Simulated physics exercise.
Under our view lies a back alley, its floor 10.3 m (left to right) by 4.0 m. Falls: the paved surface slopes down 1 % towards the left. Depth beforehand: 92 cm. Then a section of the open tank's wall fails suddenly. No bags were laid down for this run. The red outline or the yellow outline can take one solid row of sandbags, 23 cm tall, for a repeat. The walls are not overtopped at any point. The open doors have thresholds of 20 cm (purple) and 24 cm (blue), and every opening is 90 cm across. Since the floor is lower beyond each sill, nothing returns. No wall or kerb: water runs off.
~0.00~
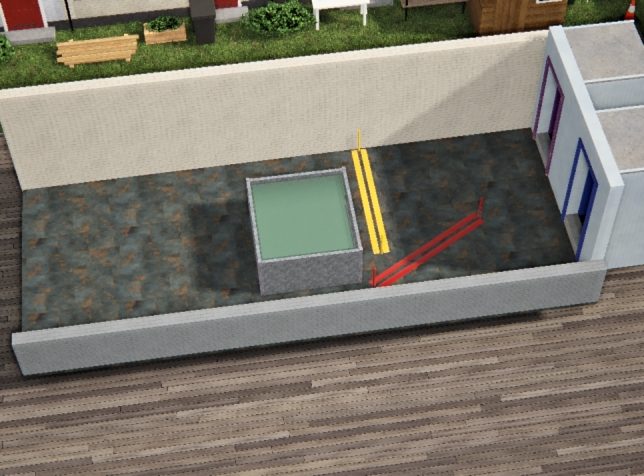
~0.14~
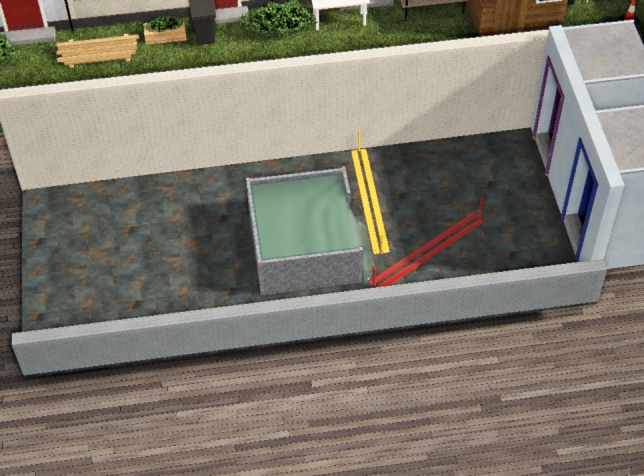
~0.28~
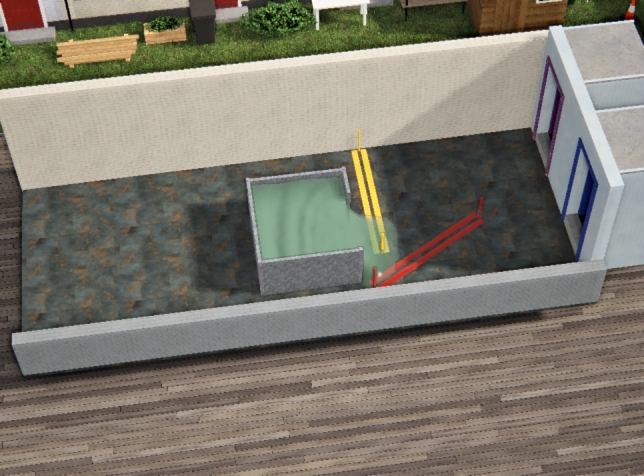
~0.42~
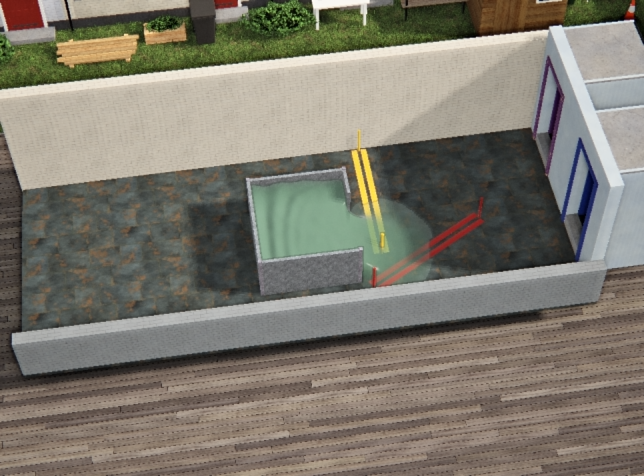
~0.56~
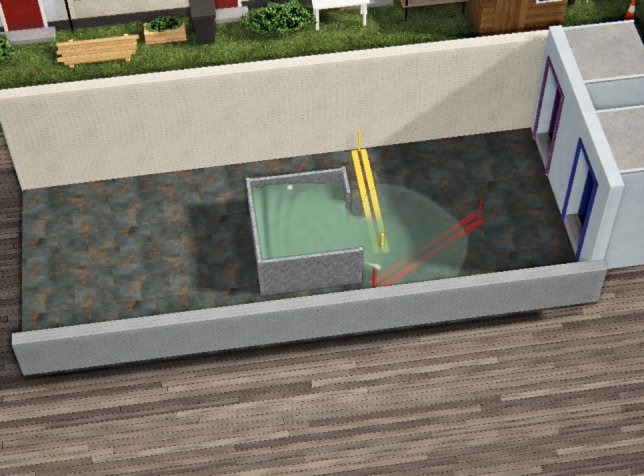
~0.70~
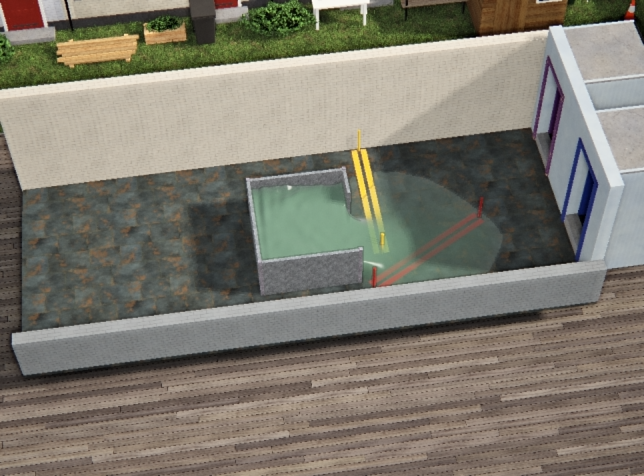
Greenish water sits still in an open tank in a walled back alley, then starts pouring out through a gap on the tank's right side. It fans out across the dark paving, spreading over the lower part of the yellow outline and then the red outline, thinning into a wide, pale sheet toward the right.
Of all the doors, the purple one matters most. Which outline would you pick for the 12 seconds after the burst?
The yellow outline.
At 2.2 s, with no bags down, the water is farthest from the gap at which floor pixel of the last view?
(531, 130).
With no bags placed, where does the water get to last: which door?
The purple door.
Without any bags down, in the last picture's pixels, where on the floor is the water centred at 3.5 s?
Centre of the water: Close to (442, 222).
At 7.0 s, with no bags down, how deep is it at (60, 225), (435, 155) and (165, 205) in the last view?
Depths: About 3, 13, 4 cm.
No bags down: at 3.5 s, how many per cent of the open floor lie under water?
I'd guess around 40 in a hundred.
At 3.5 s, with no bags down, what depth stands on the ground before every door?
So purple stands at 28 cm, while blue stands at 27 cm.
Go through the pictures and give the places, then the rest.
Still water, 92 cm deep, in the open tank at (303, 217), in the first frame.
The front is at (364, 282), 0.7 m from the gap at (353, 241); 0.4 m2 of floor is under water; 92 cm left at the back of the open tank, in the second frame.
Water pours out at (353, 243) and has run 1.0 m, to (385, 219); typically 15 cm deep outside, 91 cm at the open tank's back, in the third frame.
Water pours out at (353, 244) and has run 1.6 m, to (427, 229); typically 11 cm deep outside, 82 cm at the open tank's back, in the fourth frame.
Water pours out at (353, 244) and has run 2.2 m, to (462, 231); typically 8 cm deep outside, 76 cm at the open tank's back, in the fifth frame.
The front is at (499, 239), 2.9 m from the gap at (353, 244); 7.3 m2 of floor is under water; 78 cm left at the back of the open tank, in the sixth frame.
After 1.4 s water covers 40 % of the floor and is deepest (59 cm) near (583, 282) in the run without bags; in at the purple door, 0 L with no bags, 0 L with the row on red, 0 L on yellow.
After 2.2 s water covers 40 % of the floor and is deepest (50 cm) near (581, 275) in the run without bags; in at the purple door, 0 L with no bags, 42 L with the row on red, 0 L on yellow.
After 3.5 s water covers 40 % of the floor and is deepest (36 cm) near (497, 134) in the run without bags; in at the purple door, 19 L with no bags, 125 L with the row on red, 3 L on yellow.
After 7.0 s water covers 75 % of the floor and is deepest (20 cm) near (353, 200) in the run without bags; in at the purple door, 54 L with no bags, 138 L with the row on red, 12 L on yellow.
After 12.0 s water covers 95 % of the floor and is deepest (12 cm) near (386, 148) in the run without bags; in at the purple door, 54 L with no bags, 138 L with the row on red, 12 L on yellow.
